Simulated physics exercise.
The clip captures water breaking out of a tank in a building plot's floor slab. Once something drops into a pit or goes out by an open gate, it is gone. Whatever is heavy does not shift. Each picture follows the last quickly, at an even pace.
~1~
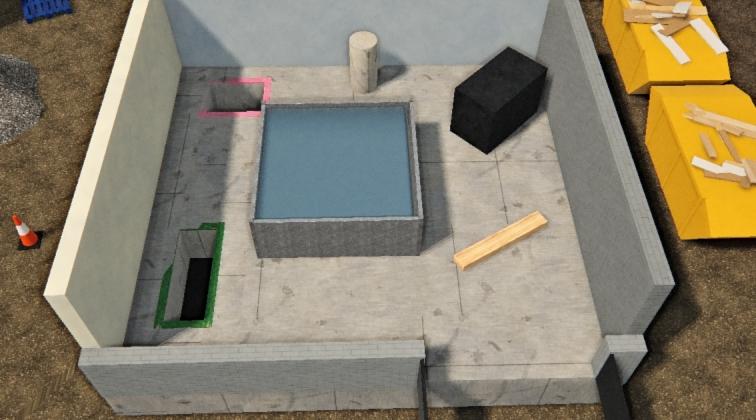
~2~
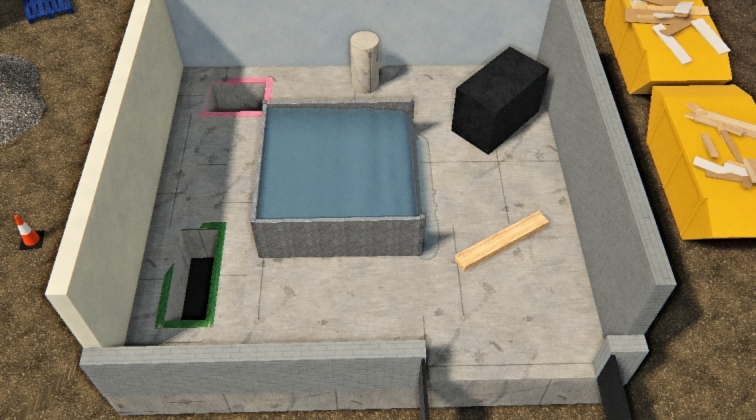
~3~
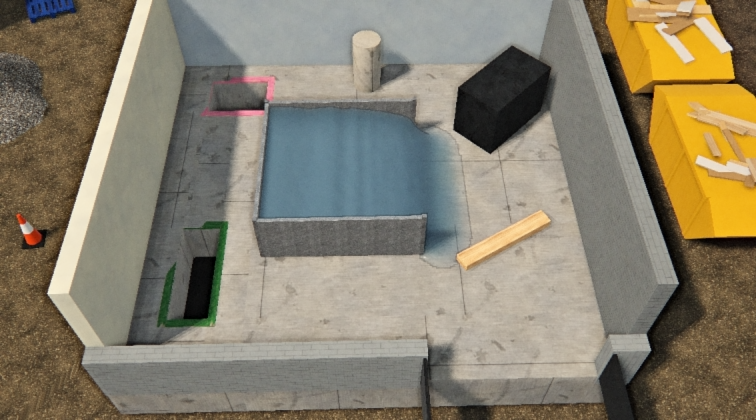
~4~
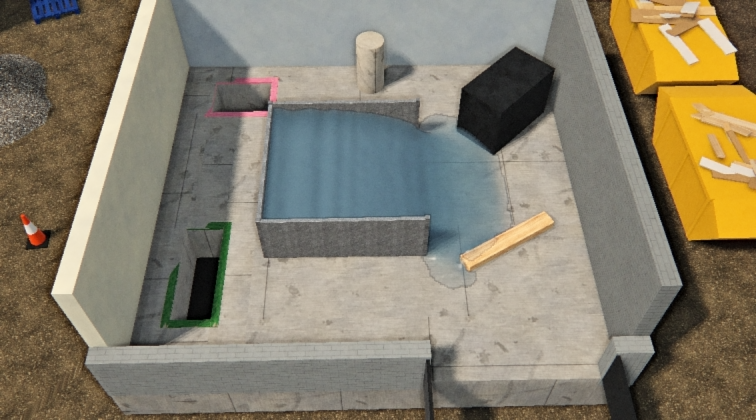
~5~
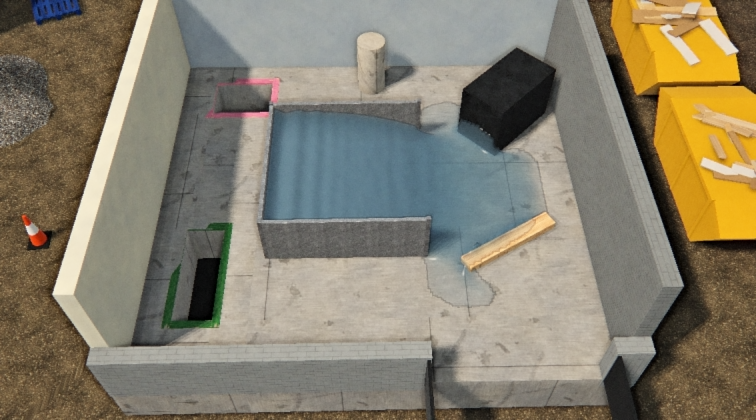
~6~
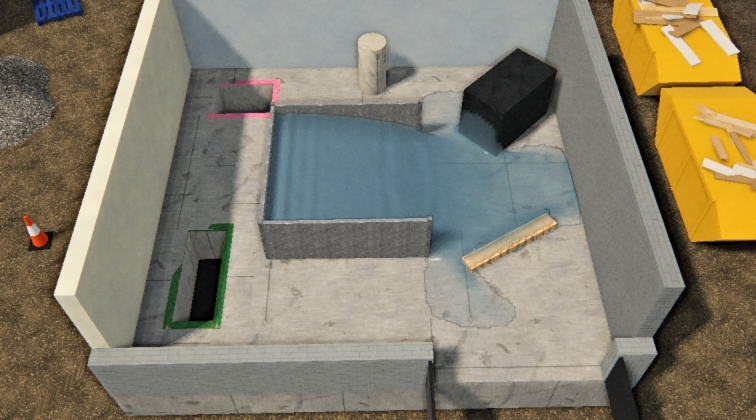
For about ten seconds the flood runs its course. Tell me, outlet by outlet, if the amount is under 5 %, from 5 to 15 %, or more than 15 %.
Result: I'd say the gate drains a lot - upwards of fifteen per cent; I'd say the green pit drains very little - not reaching five per cent; I'd say the pink pit drains a fair bit - five to fifteen per cent.
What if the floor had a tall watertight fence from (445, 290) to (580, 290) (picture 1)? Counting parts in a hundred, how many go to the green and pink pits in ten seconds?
I'd say the green pit takes roughly 8 %, the pink pit roughly 10 %.
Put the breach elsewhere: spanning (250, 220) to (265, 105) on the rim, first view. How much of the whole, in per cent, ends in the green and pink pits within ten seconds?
Per cent: Green 45, pink 25.
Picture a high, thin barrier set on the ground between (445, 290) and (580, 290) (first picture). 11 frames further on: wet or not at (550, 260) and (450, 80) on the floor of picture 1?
In turn, the first is submerged and the second submerged.
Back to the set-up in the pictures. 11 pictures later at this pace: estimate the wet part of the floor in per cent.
Roughly 40 percent, I'd say.
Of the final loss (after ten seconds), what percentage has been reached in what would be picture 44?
About 70 per cent.
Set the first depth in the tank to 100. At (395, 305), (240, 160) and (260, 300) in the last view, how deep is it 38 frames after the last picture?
Going in order, that's 2, 0 and 0 %.
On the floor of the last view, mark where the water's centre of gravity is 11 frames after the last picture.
Somewhere near (460, 196).
A moment on, water covers 35 % of the floor; the gate 0 %, the green pit 0 %, the pink pit 0 %.
Next, water covers 40 % of the floor; the gate 2 %, the green pit 0 %, the pink pit 0 %.
Then, water covers 50 % of the floor; the gate 13 %, the green pit 0 %, the pink pit 0 %.
Later, water covers 80 % of the floor; the gate 31 %, the green pit 0 %, the pink pit 3 %.
In the end, water covers 90 % of the floor; the gate 40 %, the green pit 2 %, the pink pit 7 %.
